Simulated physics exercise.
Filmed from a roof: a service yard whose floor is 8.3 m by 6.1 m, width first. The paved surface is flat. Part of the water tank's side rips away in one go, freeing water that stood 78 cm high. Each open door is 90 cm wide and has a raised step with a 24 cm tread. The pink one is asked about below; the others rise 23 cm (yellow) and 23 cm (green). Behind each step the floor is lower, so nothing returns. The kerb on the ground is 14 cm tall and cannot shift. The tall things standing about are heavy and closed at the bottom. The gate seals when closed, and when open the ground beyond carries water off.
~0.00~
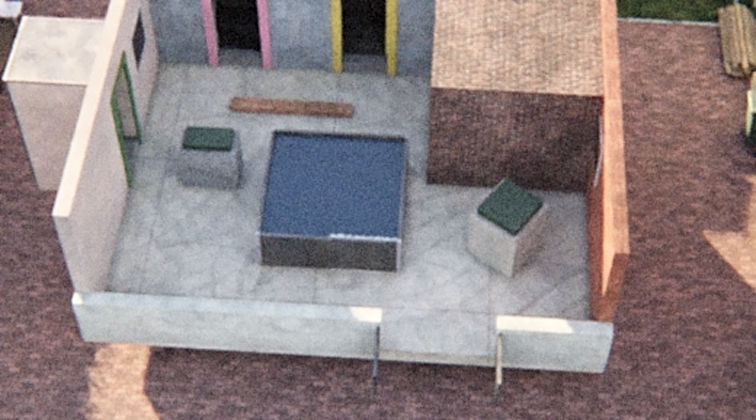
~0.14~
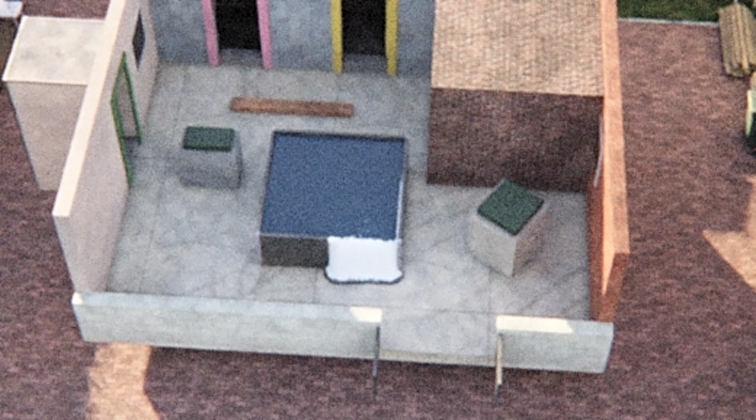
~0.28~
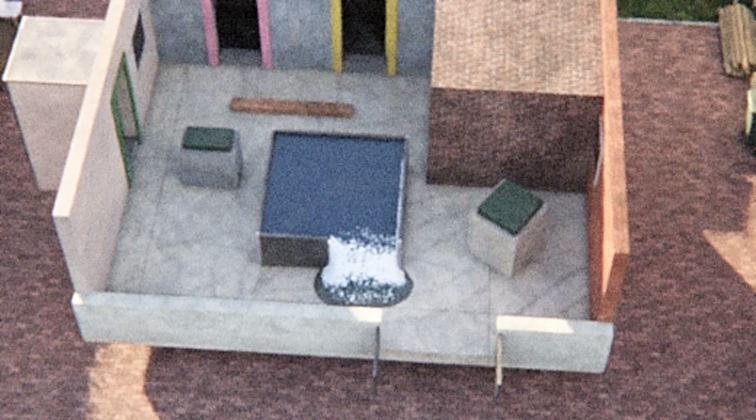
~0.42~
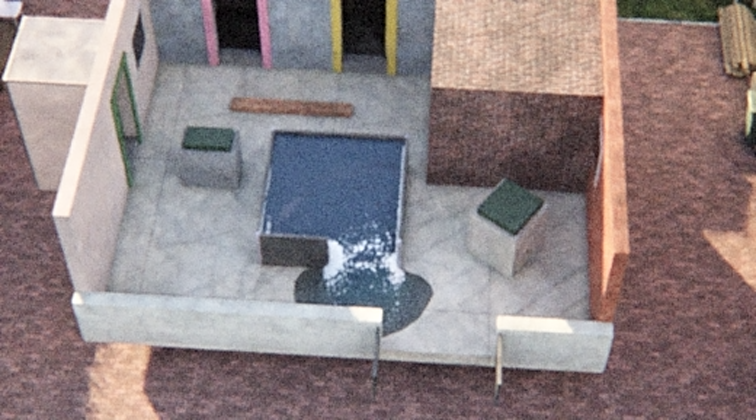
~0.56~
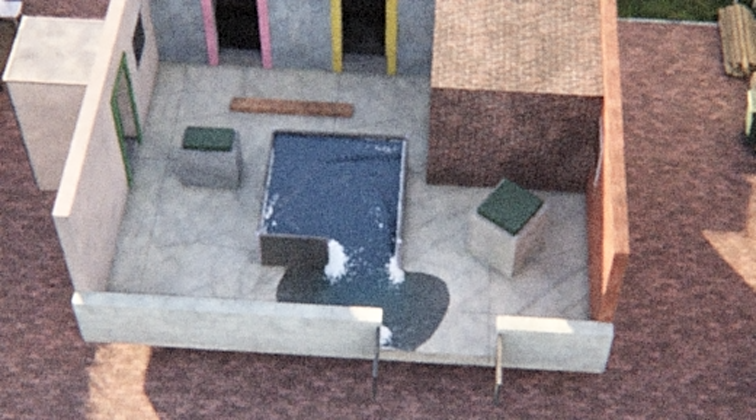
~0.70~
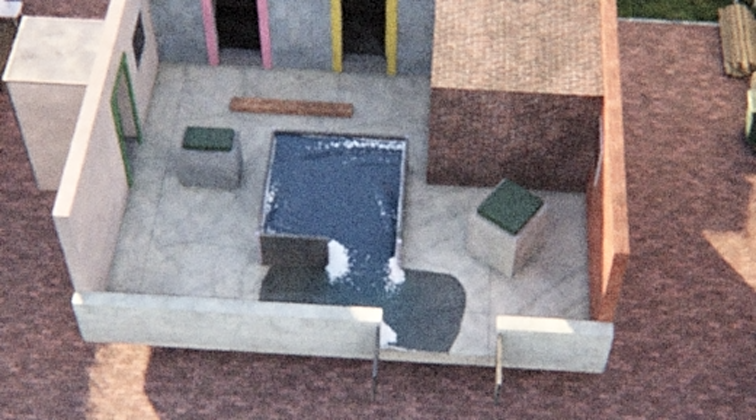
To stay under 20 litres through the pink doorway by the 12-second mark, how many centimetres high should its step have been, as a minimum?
It would have to be roughly 6.5 cm high.
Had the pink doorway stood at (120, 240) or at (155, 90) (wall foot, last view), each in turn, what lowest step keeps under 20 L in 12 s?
About 13.5 and 7.5 cm.
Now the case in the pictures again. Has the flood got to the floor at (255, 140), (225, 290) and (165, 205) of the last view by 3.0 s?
In that order: Not reached, flooded, flooded.
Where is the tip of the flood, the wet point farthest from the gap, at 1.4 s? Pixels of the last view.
Near (163, 324).
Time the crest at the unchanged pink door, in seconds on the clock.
Around 5.5 s.
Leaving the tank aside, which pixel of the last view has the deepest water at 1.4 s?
Near (354, 335).
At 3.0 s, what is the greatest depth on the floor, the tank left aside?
About 36 cm.
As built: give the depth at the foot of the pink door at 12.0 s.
Roughly 6.5 cm deep.
After 1.4 s water covers 15 % of the floor, deepest (55 cm) near (354, 335); it has not reached the pink door.
After 3.0 s water covers 40 % of the floor, deepest (36 cm) near (355, 326); it has not reached the pink door.
After 12.0 s water covers 95 % of the floor, deepest (10 cm) near (343, 334); 7 cm at the pink door, 0 litres in over its 20 cm step.
At the pink door as built, the water arrived by 5.1 s and peaked near 12 cm at 5.6 s.
With a step of 6 cm, 25 litres would have come in within the 12 s; with 7 cm, 14 litres. So under 20 litres takes about 6.5 cm.
